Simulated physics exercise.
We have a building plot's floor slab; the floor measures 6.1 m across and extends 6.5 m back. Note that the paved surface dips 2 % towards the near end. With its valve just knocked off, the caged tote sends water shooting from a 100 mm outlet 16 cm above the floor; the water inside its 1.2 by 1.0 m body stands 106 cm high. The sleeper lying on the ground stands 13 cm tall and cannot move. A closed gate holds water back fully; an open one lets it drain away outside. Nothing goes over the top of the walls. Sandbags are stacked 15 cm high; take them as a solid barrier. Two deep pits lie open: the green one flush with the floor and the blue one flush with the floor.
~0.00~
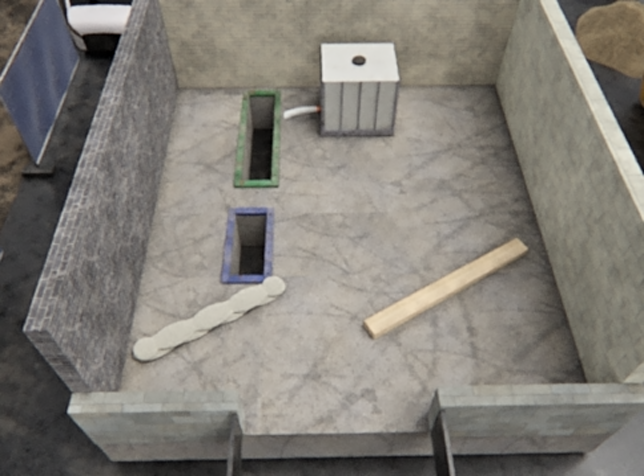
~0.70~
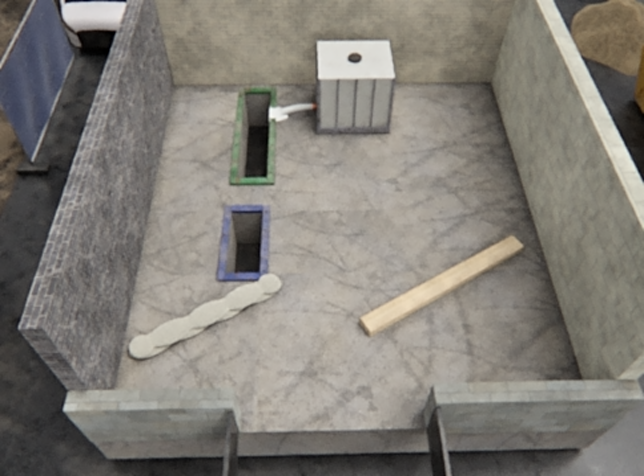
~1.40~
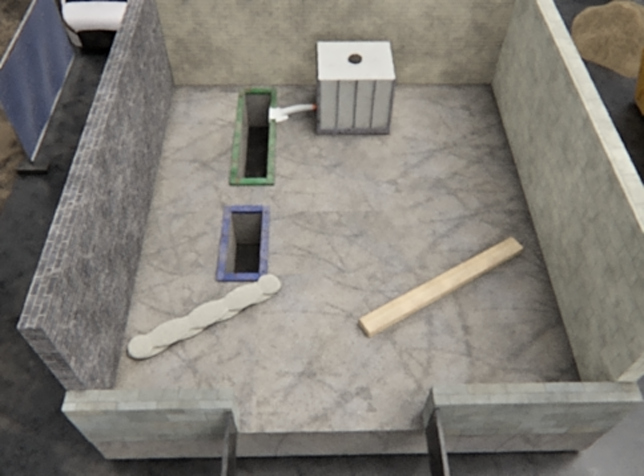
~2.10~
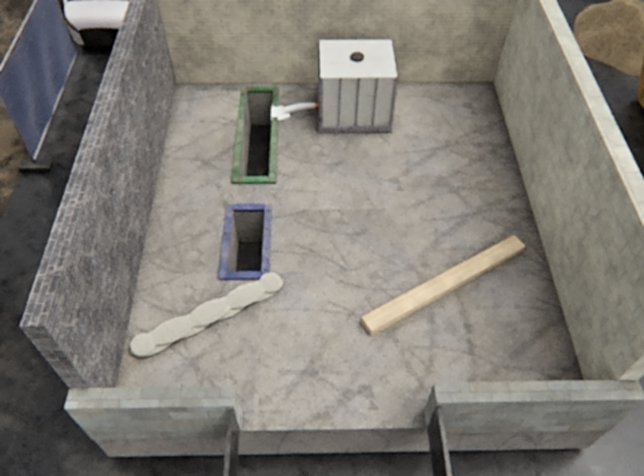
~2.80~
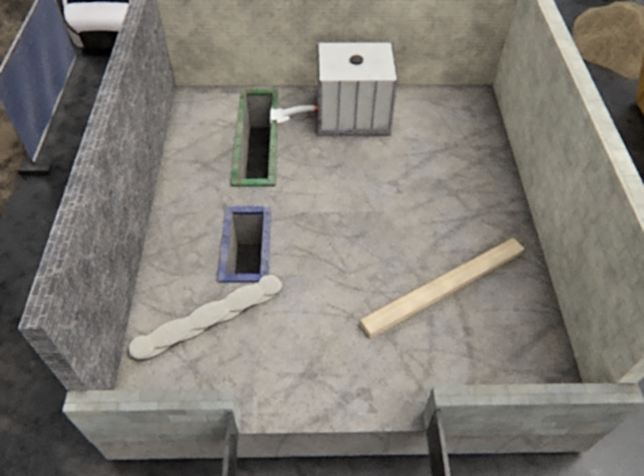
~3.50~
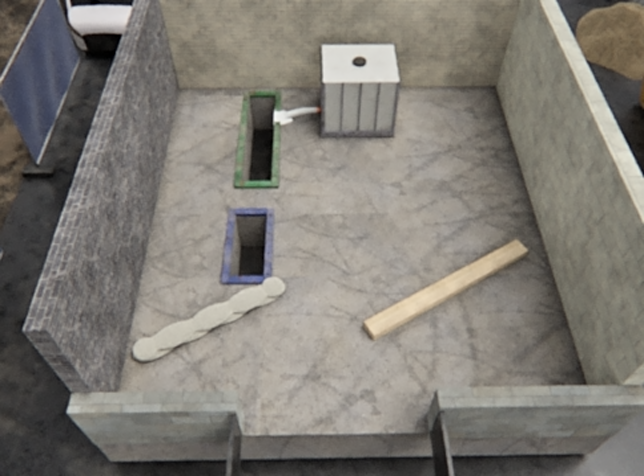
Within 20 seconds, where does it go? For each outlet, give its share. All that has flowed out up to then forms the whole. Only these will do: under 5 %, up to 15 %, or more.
Rough shares - the gateway: Not even 5 %, the green pit: Over 15 %, the blue pit: Not even 5 %.
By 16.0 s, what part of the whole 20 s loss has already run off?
Around 80 percent by that point.
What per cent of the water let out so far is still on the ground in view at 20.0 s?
Something like 0 percent.
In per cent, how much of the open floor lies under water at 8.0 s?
About 0 percent.
After 5.0 s water covers under 5 % of the floor and is deepest (6 cm) near (282, 117); gone so far, the gateway 0 %, the green pit 27 %, the blue pit 0 %.
After 8.0 s water covers under 5 % of the floor and is deepest (6 cm) near (282, 117); gone so far, the gateway 0 %, the green pit 43 %, the blue pit 0 %.
After 12.0 s water covers under 5 % of the floor and is deepest (5 cm) near (282, 117); gone so far, the gateway 0 %, the green pit 63 %, the blue pit 0 %.
After 16.0 s water covers under 5 % of the floor and is deepest (5 cm) near (282, 117); gone so far, the gateway 0 %, the green pit 82 %, the blue pit 0 %.
After 20.0 s water covers under 5 % of the floor and is deepest (5 cm) near (282, 117); gone so far, the gateway 0 %, the green pit 99 %, the blue pit 0 %.
